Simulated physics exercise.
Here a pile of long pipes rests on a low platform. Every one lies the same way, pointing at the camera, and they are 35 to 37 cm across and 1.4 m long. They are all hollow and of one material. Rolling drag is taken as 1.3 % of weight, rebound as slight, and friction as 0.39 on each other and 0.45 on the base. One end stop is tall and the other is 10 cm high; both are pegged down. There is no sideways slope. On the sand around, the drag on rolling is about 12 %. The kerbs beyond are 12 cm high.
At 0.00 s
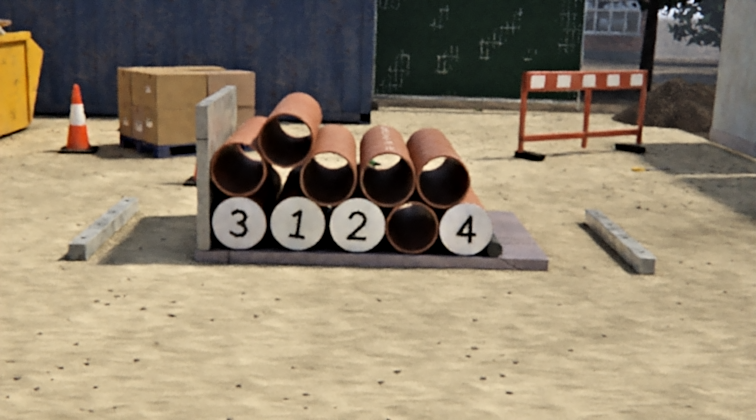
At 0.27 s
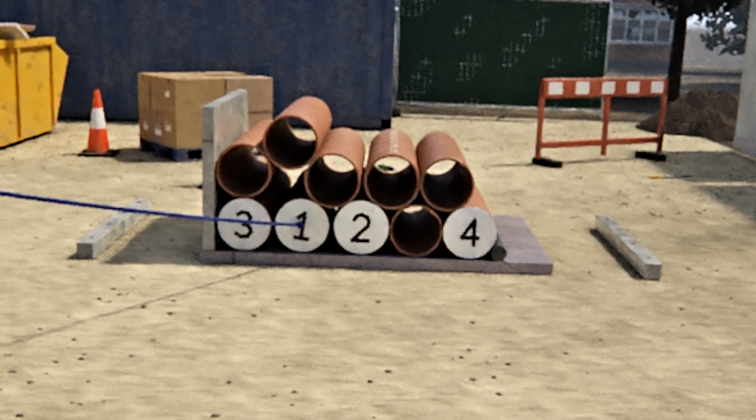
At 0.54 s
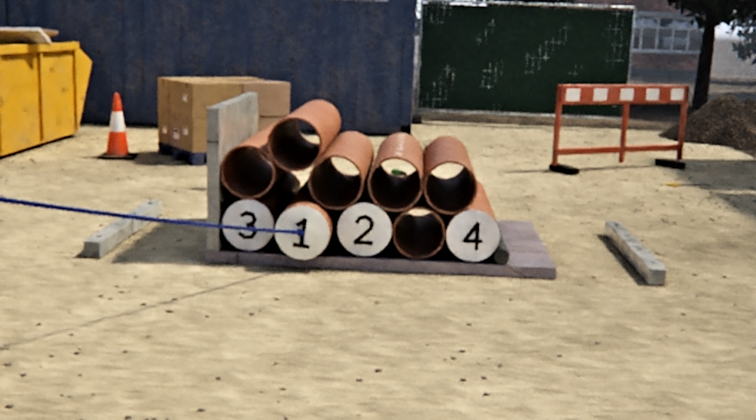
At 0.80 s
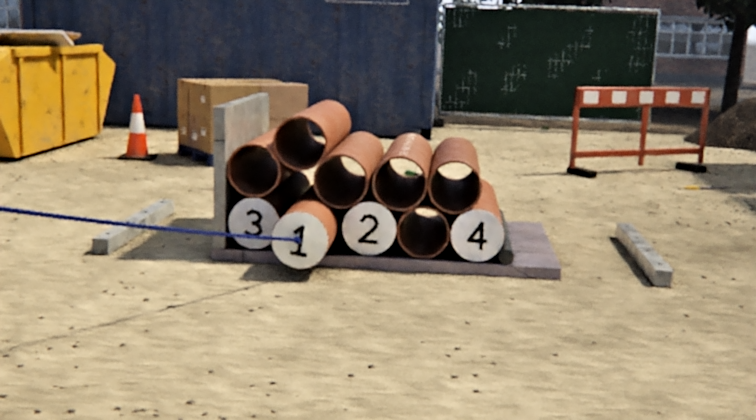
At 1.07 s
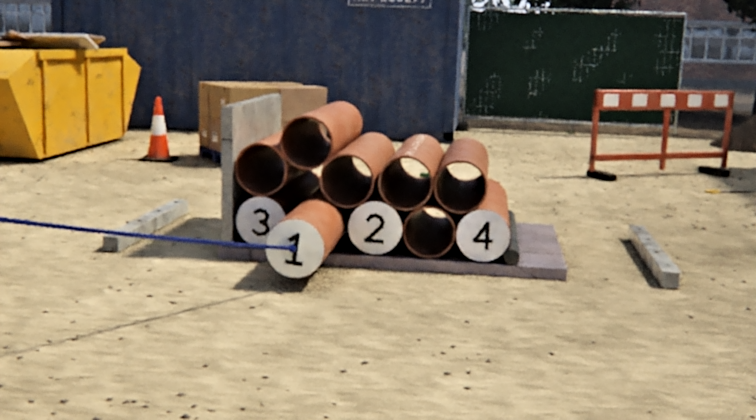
The video shows a stack of reddish-brown pipes on a low platform in a sandy yard, some with numbered white ends, as a blue rope steadily pulls pipe one out of the bottom row while the others stay still.
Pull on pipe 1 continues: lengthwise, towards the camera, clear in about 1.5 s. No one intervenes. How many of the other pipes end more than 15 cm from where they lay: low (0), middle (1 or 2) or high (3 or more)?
Answer: Low, 0 in all.
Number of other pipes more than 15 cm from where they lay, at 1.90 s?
0.
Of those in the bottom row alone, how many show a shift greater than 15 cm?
0 of them.
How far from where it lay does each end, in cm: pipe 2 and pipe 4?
Pipe 2 = 0 cm, pipe 4 = 0 cm.
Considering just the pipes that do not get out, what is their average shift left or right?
Mean shift: Near 0 cm, leftward.
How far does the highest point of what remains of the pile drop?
I'd put it at some 0 cm lower than at the start.
By 1.90 s, 0 now displaced over 15 cm.
By 2.05 s, 0 now displaced over 15 cm.
In the end, by 2.3 s, 0 moved over 15 cm; not one over the kerbs; top of the pile 99 cm high, from 99 cm.
